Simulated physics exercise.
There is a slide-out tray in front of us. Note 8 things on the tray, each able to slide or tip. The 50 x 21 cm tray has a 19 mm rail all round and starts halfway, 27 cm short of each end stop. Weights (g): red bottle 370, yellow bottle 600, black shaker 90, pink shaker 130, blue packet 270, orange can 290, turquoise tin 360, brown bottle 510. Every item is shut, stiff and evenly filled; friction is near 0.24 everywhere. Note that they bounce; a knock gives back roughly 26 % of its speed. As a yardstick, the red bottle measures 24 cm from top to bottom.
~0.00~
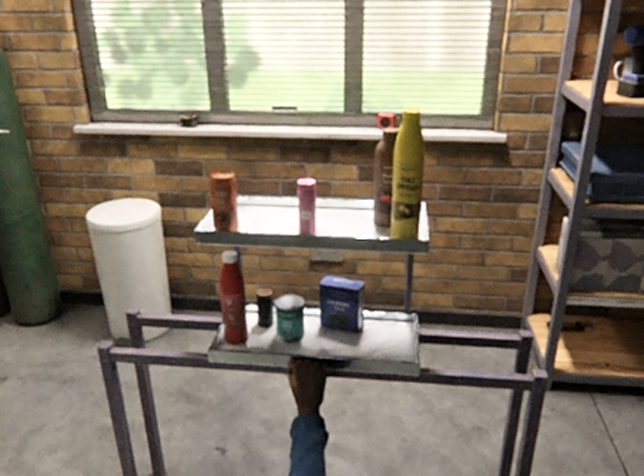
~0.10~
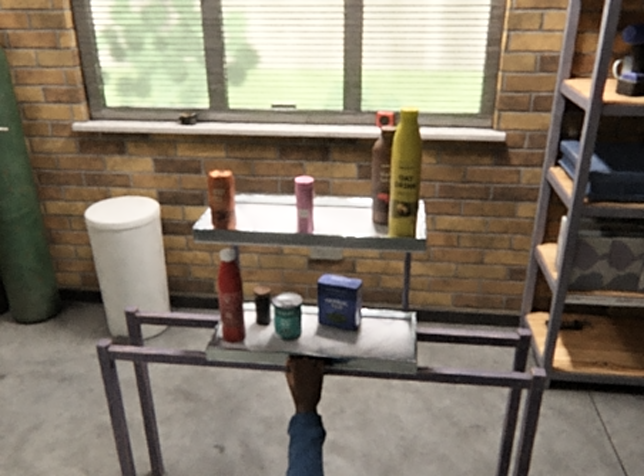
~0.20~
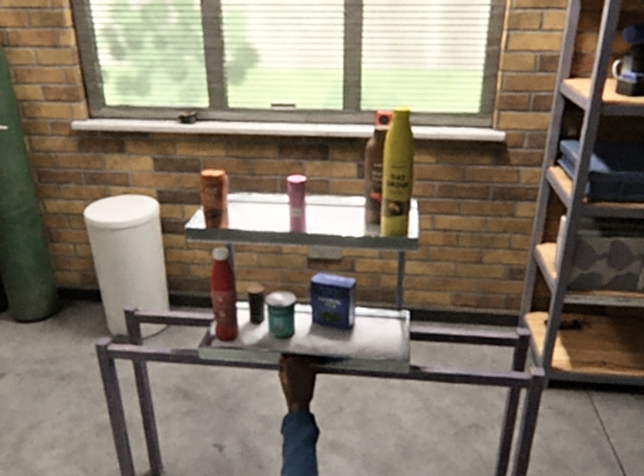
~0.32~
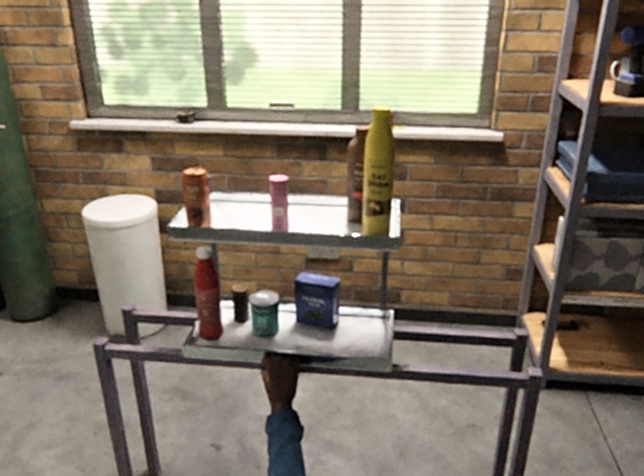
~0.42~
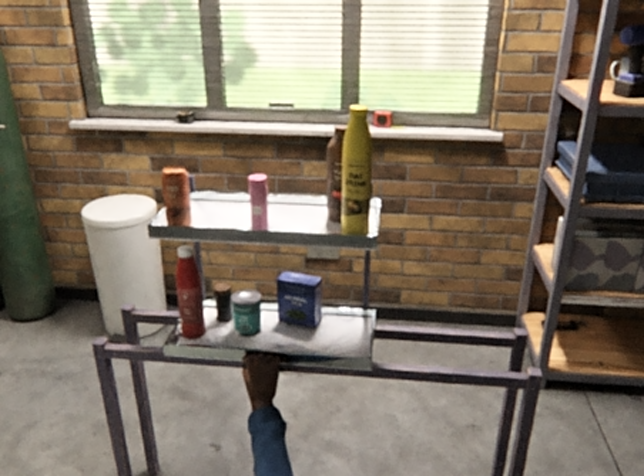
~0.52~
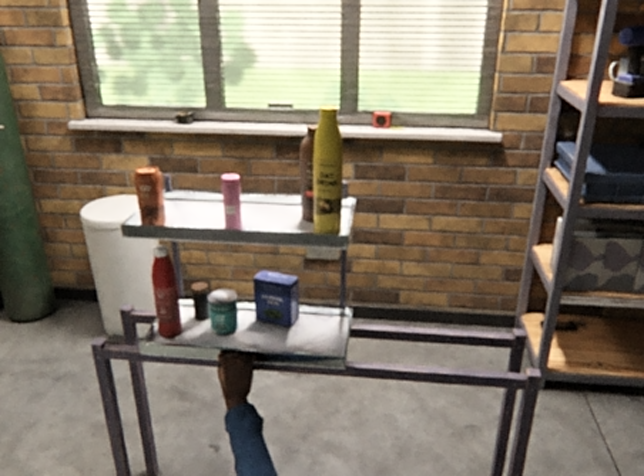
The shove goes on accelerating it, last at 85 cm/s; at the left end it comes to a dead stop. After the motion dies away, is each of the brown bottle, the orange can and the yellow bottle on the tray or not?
In the end the brown bottle never quits the tray, the orange can quits the tray, the yellow bottle never quits the tray.
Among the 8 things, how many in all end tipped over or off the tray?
In all, 4.
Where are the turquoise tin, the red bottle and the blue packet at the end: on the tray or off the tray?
Afterwards, the turquoise tin stays on its support, the red bottle leaves its support, and the blue packet stays on its support.
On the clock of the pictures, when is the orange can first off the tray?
That first happens close to 0.8 seconds.
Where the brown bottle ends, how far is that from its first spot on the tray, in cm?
I'd put it at about 14 centimetres.
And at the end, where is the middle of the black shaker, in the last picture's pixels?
Rest position, about (138, 297) px.
By 1.02 s, tray has slid 27 cm left; red bottle and orange can now off the tray; yellow bottle tilted 20° near (206, 168); brown bottle 14 cm from its spot near (210, 169).
By 1.62 s, tray has slid 27 cm left; yellow bottle on its side near (154, 210); brown bottle 14 cm from its spot near (210, 169); pink shaker tilted 72°.
When it is over (2.8 s), off the tray, red bottle, pink shaker and orange can; lying over on the tray, yellow bottle; not toppled but over 5 cm from the start, black shaker, blue packet, turquoise tin and brown bottle. In the last view, brown bottle near (210, 169).
